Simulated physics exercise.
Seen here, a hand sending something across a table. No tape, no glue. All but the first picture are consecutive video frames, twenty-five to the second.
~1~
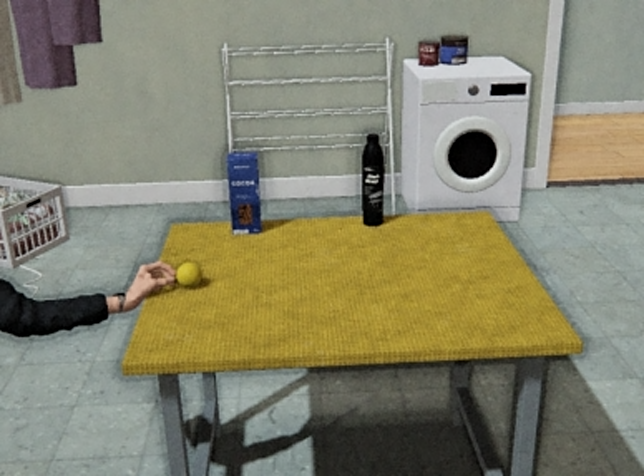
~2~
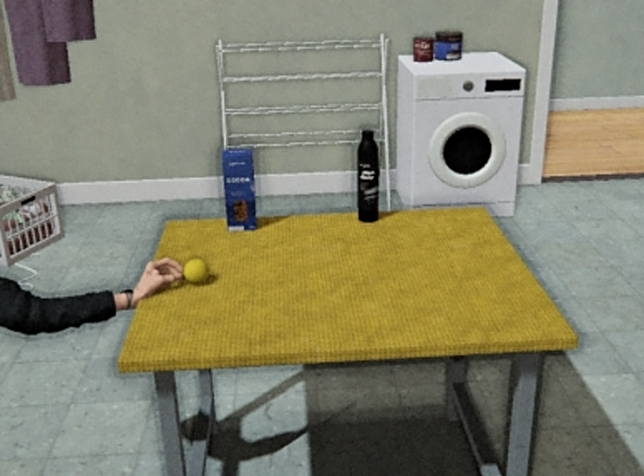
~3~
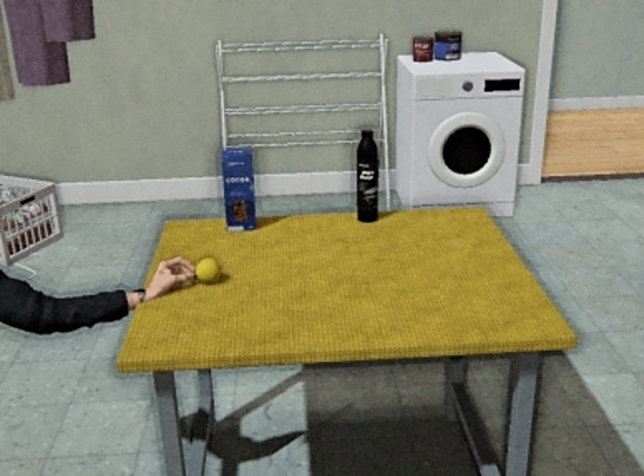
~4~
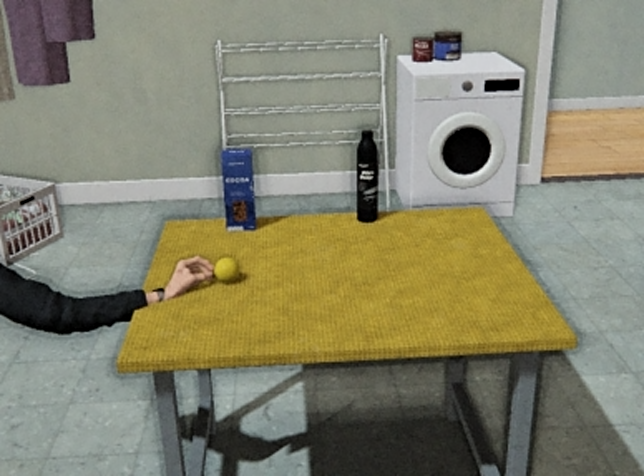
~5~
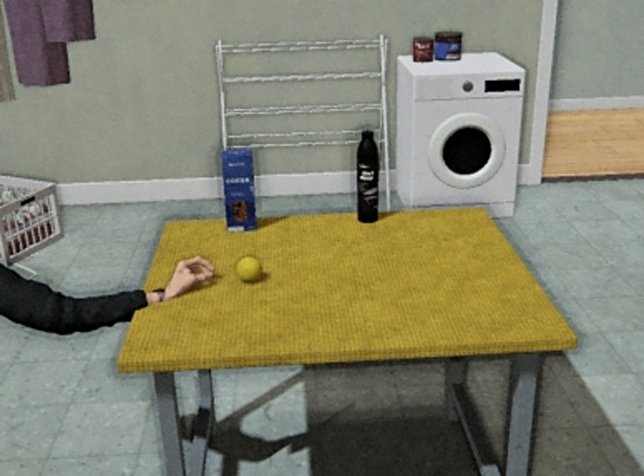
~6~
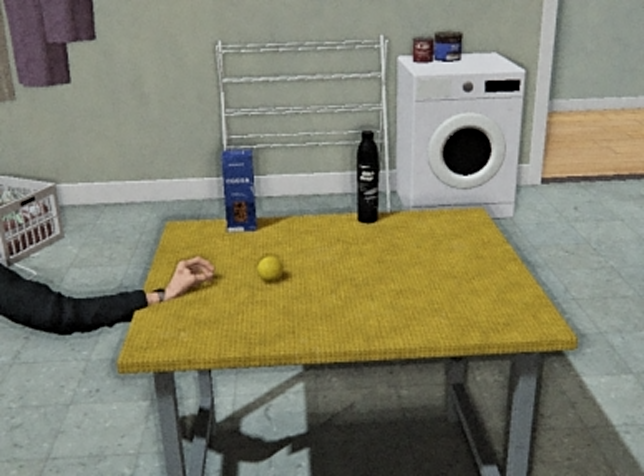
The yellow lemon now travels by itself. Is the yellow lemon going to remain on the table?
The yellow lemon falls off the table.
Then, 0.40 s later than the last frame, yellow lemon moved well along near (465, 259).
Then, 0.90 s later than the last frame, yellow lemon now off the table.
When it is over, off the table, yellow lemon.
